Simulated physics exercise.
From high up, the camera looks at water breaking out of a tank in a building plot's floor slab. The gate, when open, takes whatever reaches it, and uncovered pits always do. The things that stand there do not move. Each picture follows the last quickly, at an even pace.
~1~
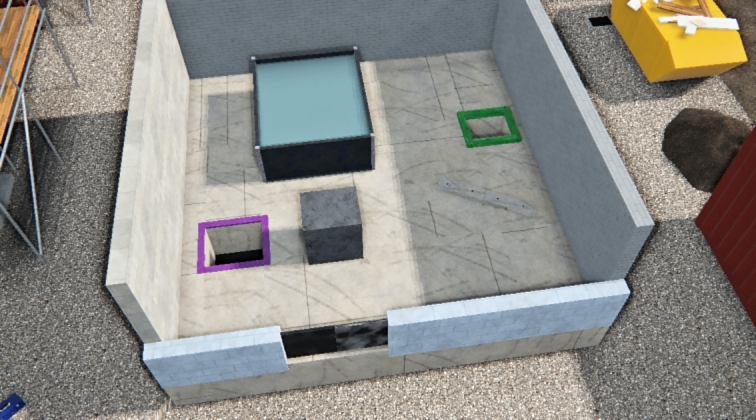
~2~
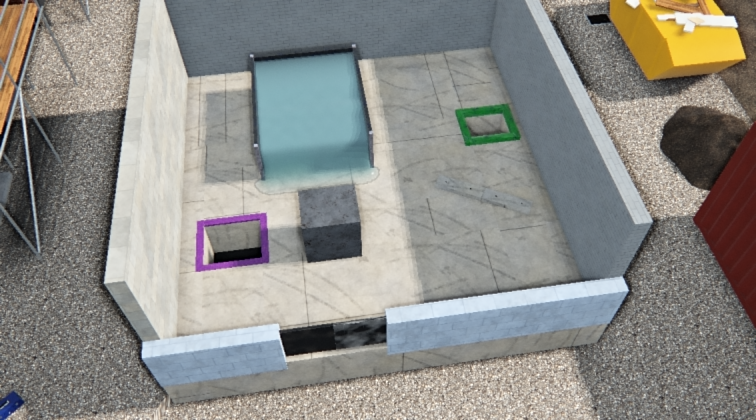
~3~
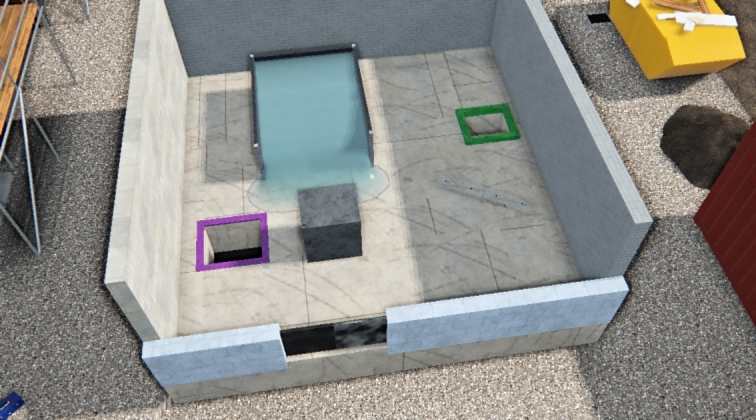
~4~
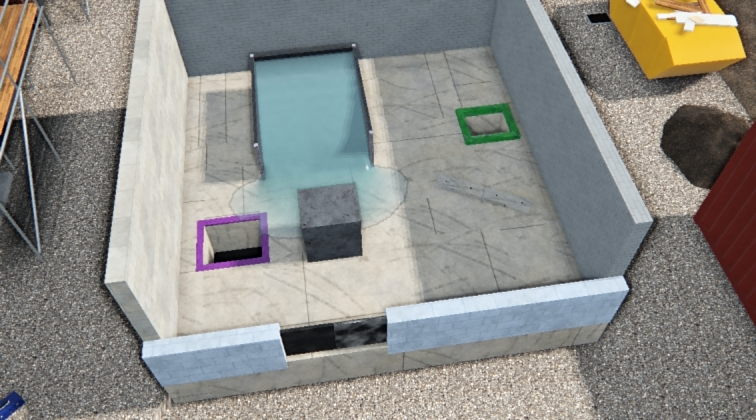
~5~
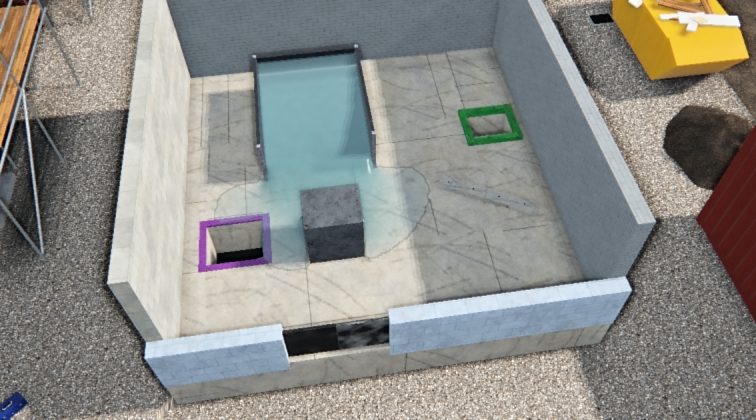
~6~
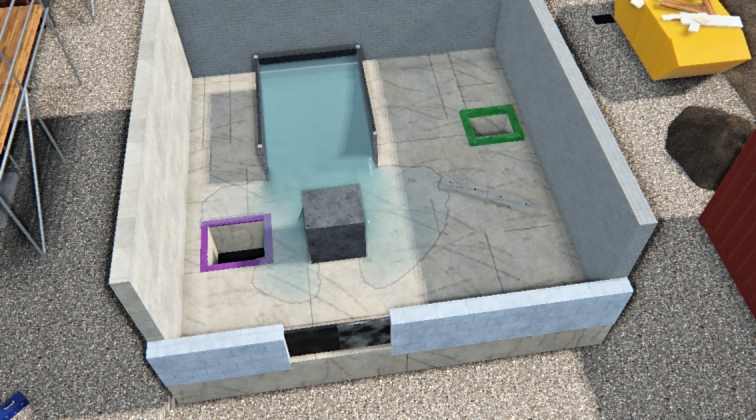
A walled building plot with a pale floor slab is seen from high up, gravel around it and a yellow container at the upper right. A dark-framed tank of teal water stands at the back, with a dark grey block before it, a purple-edged pit at left and a green-edged square at right. Water breaks out of the tank's near side and spreads forward around the unmoving block, while the view shifts very slightly.
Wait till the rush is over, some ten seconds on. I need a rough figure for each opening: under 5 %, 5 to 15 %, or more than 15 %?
My prediction: The gate will not reach five per cent. The green pit will not reach five per cent. The purple pit will not stay within fifteen per cent.
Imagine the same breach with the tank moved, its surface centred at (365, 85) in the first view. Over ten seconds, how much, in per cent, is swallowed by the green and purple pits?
Result in per cent: Green pit 6, purple pit 30.
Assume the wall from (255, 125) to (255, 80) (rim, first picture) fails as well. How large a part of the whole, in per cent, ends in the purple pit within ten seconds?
The purple pit gets 35 per cent.
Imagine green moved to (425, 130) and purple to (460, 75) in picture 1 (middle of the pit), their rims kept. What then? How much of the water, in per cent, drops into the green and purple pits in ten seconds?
Roughly: Green pit 2 %, purple pit 10 %.
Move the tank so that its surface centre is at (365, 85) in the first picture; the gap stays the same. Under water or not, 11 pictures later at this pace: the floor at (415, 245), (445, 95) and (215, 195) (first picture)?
Location one: Soaked; location two: Bone dry; location three: Soaked.
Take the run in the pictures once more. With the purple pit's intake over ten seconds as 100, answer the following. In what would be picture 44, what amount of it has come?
About 75 per cent.
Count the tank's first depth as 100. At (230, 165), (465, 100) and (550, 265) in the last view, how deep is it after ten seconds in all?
Around 2, 2 and 10 percent, in that order.
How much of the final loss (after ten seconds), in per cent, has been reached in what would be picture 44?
Share gone: About 75 %.
A moment on, water covers 35 % of the floor; the gate 0 %, the green pit 0 %, the purple pit 6 %.
Next, water covers 50 % of the floor; the gate 0 %, the green pit 0 %, the purple pit 14 %.
Then, water covers 60 % of the floor; the gate 0 %, the green pit 0 %, the purple pit 24 %.
Later, water covers 70 % of the floor; the gate 0 %, the green pit 1 %, the purple pit 33 %.
In the end, water covers 95 % of the floor; the gate 0 %, the green pit 1 %, the purple pit 45 %.
